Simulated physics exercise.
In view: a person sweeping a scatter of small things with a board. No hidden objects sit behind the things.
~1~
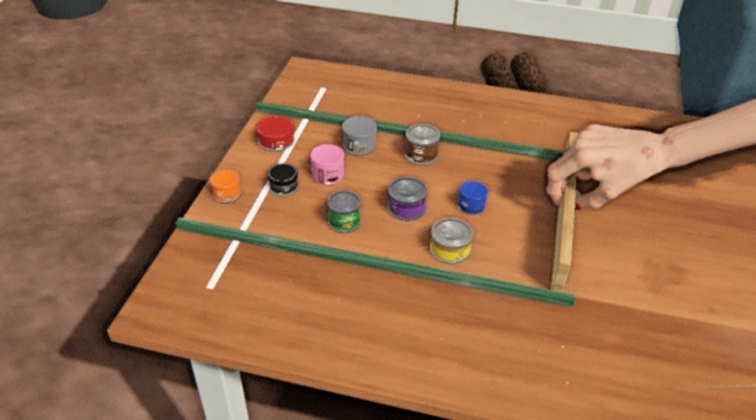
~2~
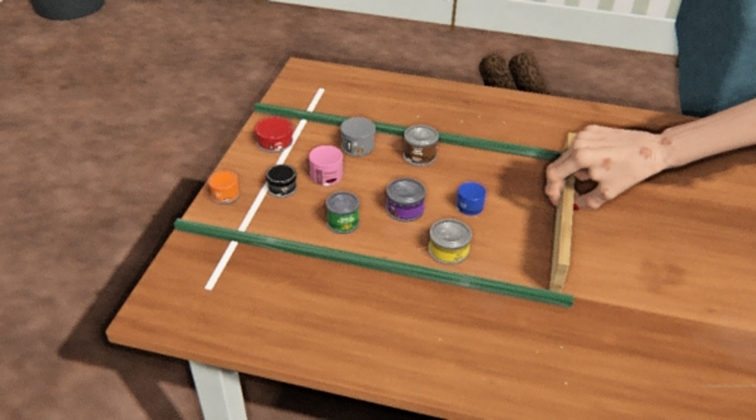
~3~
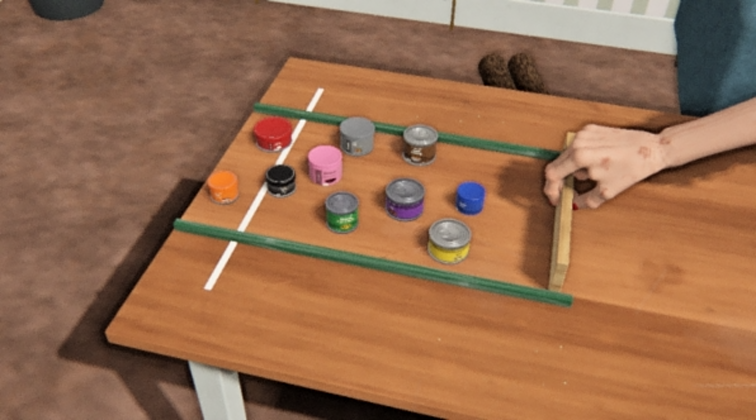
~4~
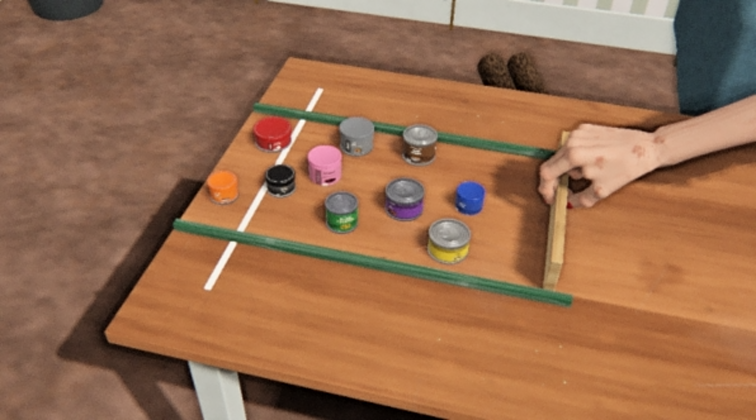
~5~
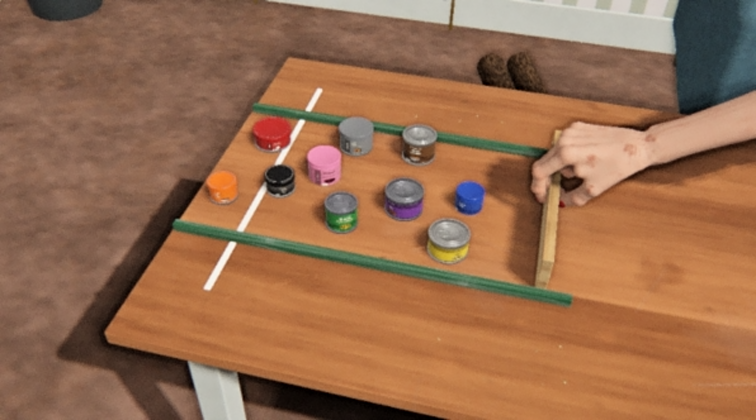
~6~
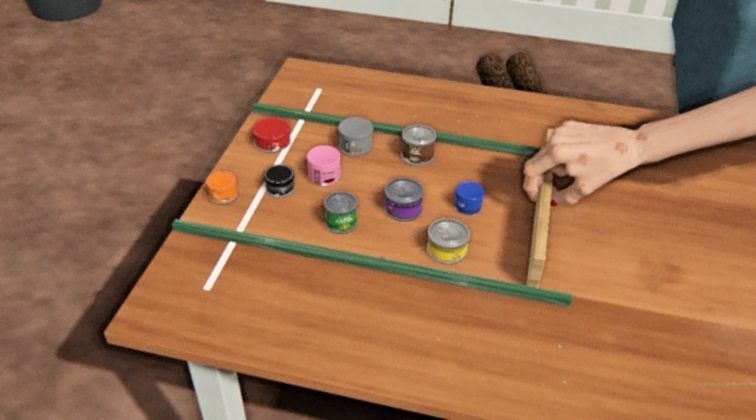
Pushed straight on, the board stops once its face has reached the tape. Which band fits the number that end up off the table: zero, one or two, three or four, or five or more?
The band is one or two.
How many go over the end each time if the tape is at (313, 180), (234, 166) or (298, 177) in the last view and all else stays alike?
In order: 0, 6 and 0.
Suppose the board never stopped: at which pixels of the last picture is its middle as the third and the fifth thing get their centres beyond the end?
The first one at (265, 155), the next at (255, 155).
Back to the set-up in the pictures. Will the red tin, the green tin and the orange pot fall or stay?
Result: Red tin gone, green tin safe, orange pot gone.
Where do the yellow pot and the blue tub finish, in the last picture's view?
Taking them in turn, first comes (229, 205), then (265, 154).
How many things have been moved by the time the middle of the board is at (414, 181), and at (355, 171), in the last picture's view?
At the first spot 4, then 7.
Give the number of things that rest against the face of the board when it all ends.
The count comes out at 4.
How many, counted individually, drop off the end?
The number that fall is 2.
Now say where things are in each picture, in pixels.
The first frame shows orange pot (226, 187); red tin (276, 134); black tin (283, 180); board (566, 207); tape (276, 172).
The second frame shows red tin (274, 135); blue tub (471, 199).
The third frame shows black tin (281, 181); yellow pot (449, 242).
The fourth frame shows orange pot (223, 188); board (558, 206).
The fifth frame shows red tin (273, 135); green tin (342, 213).
The sixth frame shows orange pot (222, 188); red tin (272, 135); black tin (280, 181); board (543, 203); tape (272, 173).
Early on, none off yet; orange pot at rest near (222, 188); red tin at rest near (272, 135); black tin at rest near (280, 181).
Finally, the number that fall off is one or two; lost, red tin and orange pot.
